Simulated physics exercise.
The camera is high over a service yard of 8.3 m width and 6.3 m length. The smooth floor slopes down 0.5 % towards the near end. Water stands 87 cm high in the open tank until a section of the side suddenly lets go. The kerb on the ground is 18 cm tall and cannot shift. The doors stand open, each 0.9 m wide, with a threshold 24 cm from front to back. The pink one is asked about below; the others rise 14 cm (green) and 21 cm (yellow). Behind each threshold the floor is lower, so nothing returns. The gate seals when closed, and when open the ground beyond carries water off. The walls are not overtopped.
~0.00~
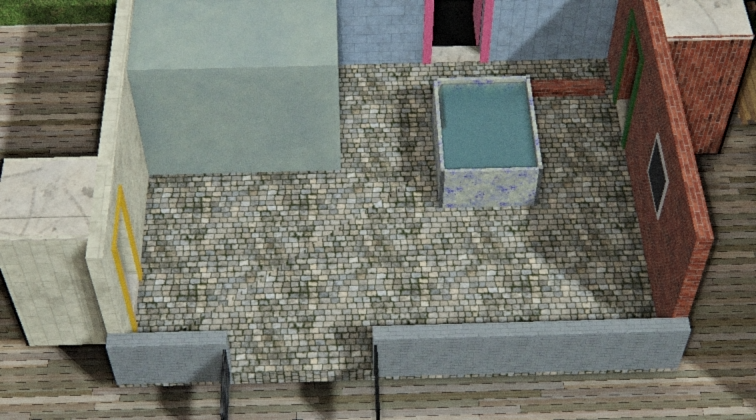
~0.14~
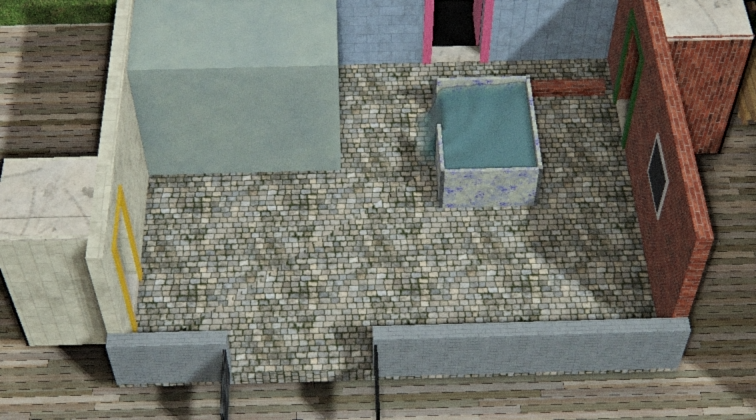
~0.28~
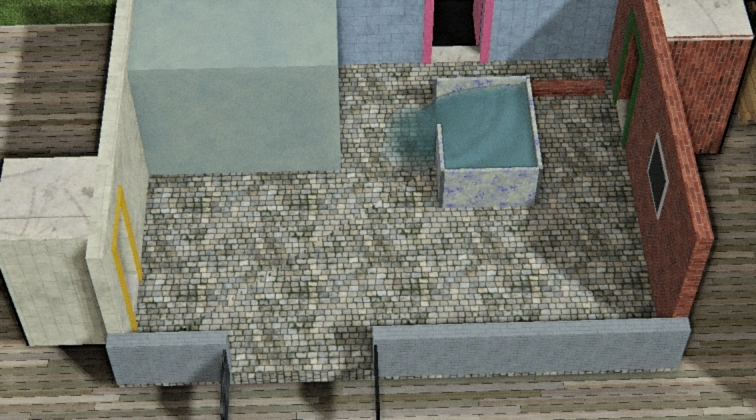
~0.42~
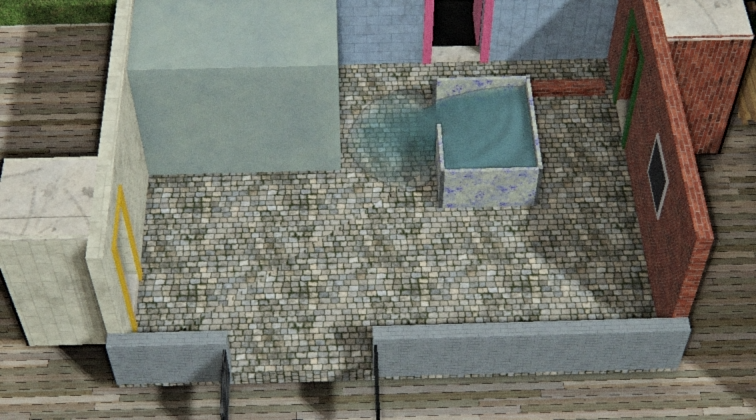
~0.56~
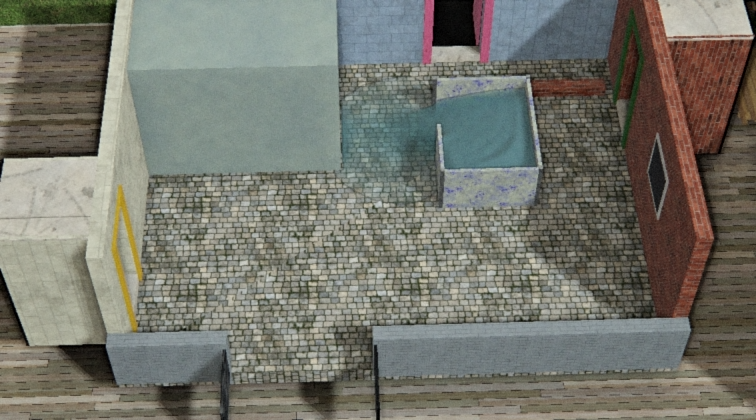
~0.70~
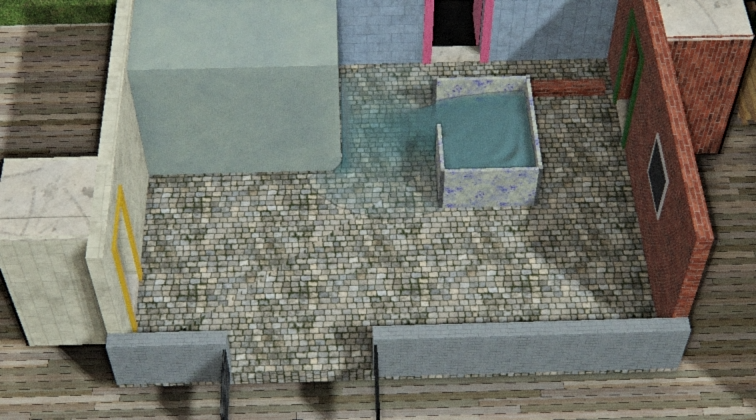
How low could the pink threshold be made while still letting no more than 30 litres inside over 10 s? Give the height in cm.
Close to 8 cm is just enough.
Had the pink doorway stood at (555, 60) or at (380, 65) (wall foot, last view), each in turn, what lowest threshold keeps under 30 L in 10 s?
About 15 and 34 cm.
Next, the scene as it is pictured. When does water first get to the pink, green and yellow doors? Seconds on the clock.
Arrival: Pink 1.6 s, green 2.8 s, yellow 2.8 s.
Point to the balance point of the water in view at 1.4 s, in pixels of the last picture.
Around (437, 149).
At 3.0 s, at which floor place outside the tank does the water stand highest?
Around (608, 65).
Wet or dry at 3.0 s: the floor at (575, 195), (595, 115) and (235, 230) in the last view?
In turn: Not reached, flooded, under water.
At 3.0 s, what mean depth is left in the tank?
About 31 cm.
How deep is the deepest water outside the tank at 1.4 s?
Up to some 69 cm.
After 1.4 s water covers 15 % of the floor, deepest (69 cm) near (345, 71); it has not reached the pink door.
After 3.0 s water covers 60 % of the floor, deepest (37 cm) near (608, 65); 12 cm at the pink door, 0 litres in over its 17 cm threshold.
After 10.0 s water covers 95 % of the floor, deepest (12 cm) near (497, 111); 11 cm at the pink door, 0 litres in over its 17 cm threshold.
At the pink door as built, the water arrived by 1.7 s and peaked near 13 cm at 8.4 s.
With a threshold of 6.5 cm, 55 litres would have come in within the 10 s; with 10 cm, 13 litres. So under 30 litres takes about 8 cm.
